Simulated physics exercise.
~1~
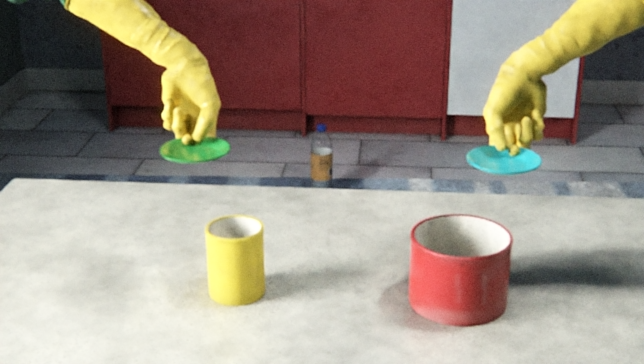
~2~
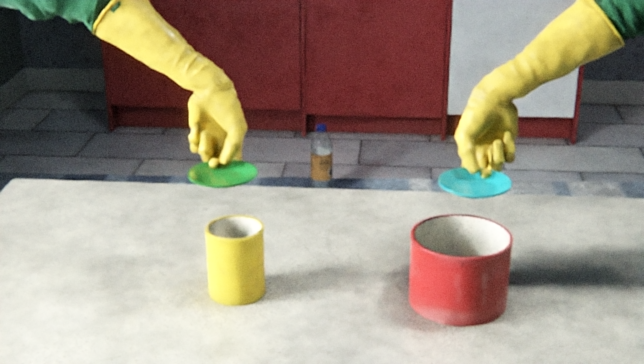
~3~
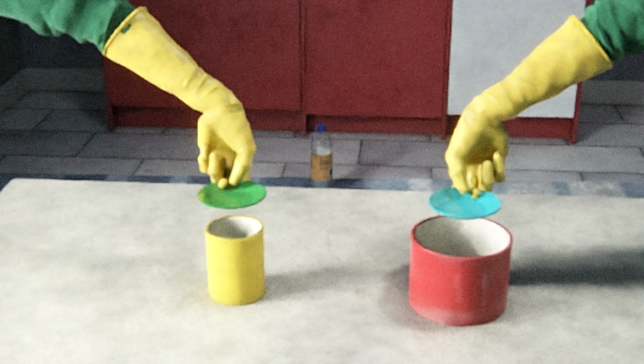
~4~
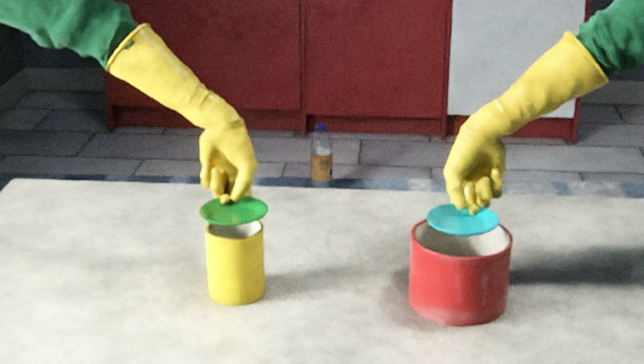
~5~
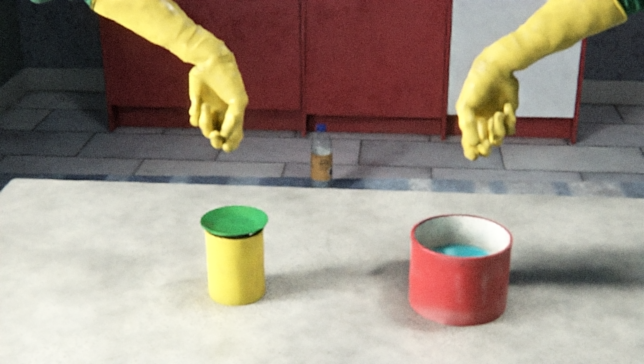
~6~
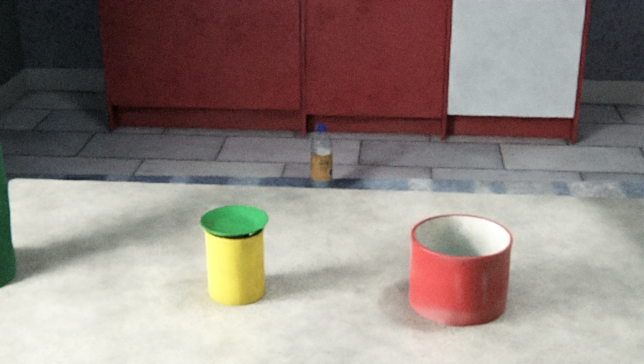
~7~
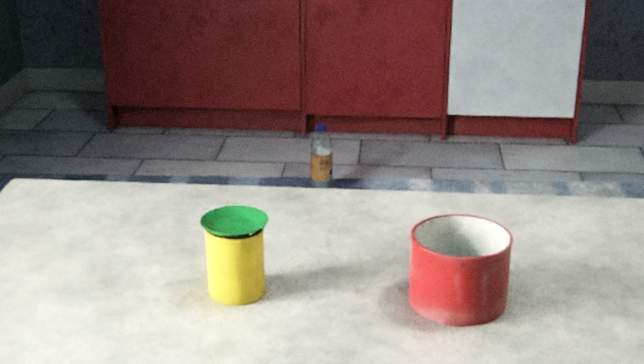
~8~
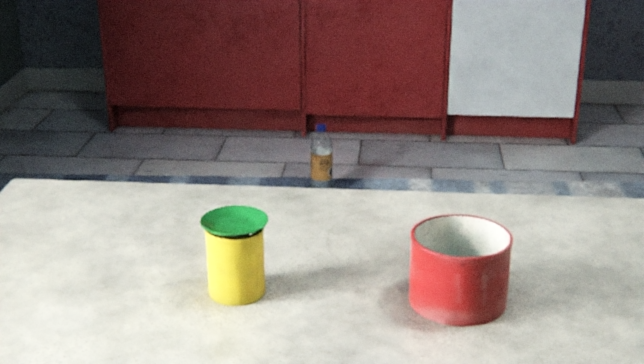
On a pale tabletop, two yellow-gloved hands lowered a green disc over a narrow yellow pot and a turquoise one over a wide red pot, then let go and withdrew; the green stayed on the rim, while the turquoise dropped inside out of sight.
